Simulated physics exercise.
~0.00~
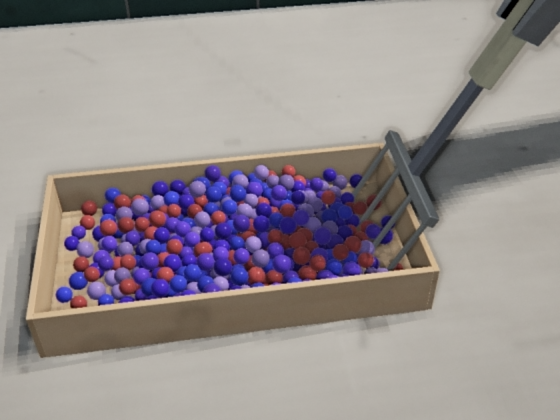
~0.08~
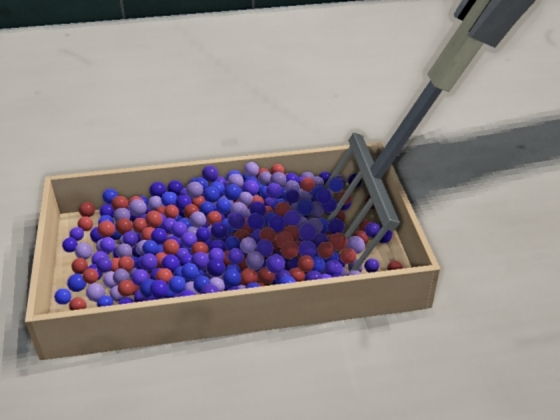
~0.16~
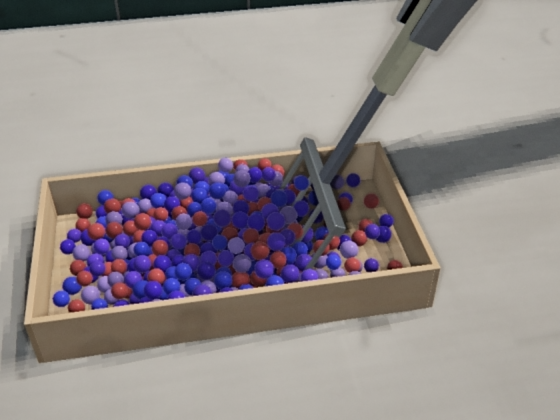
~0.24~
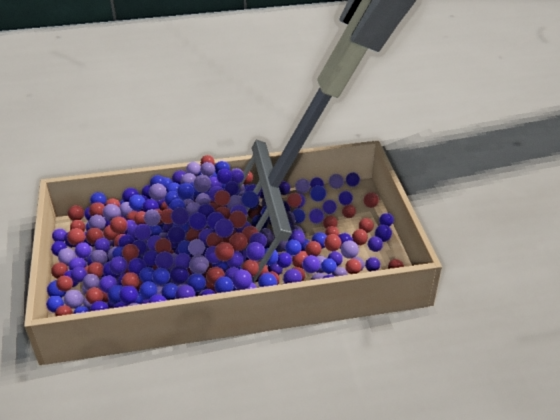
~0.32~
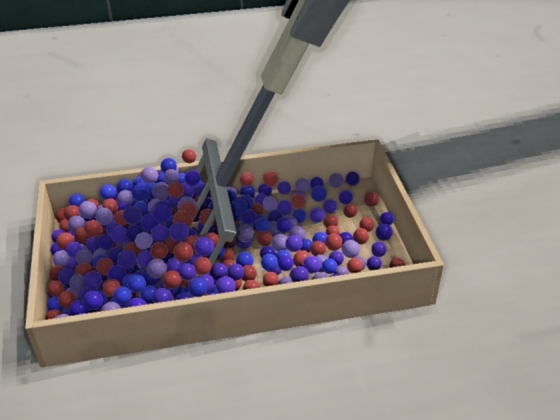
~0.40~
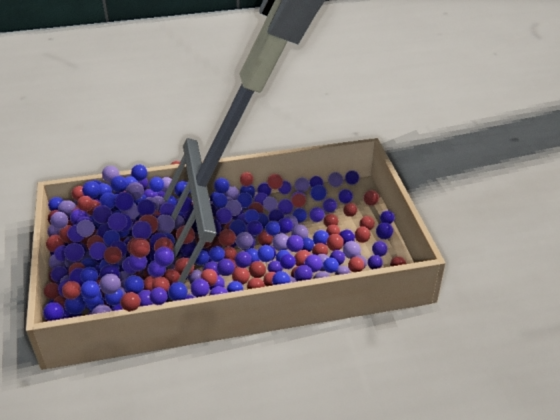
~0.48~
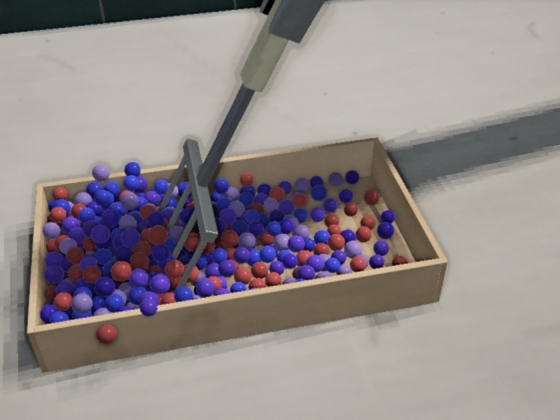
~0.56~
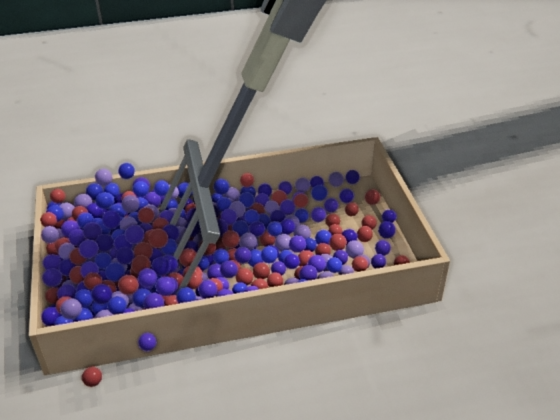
The clip shows a robot arm dragging a rake leftward through a wooden trough of red, blue and purple balls, heaping them toward the left end. The rake then stops, and a couple of balls spill over the front wall while nearly all the rest stay inside.
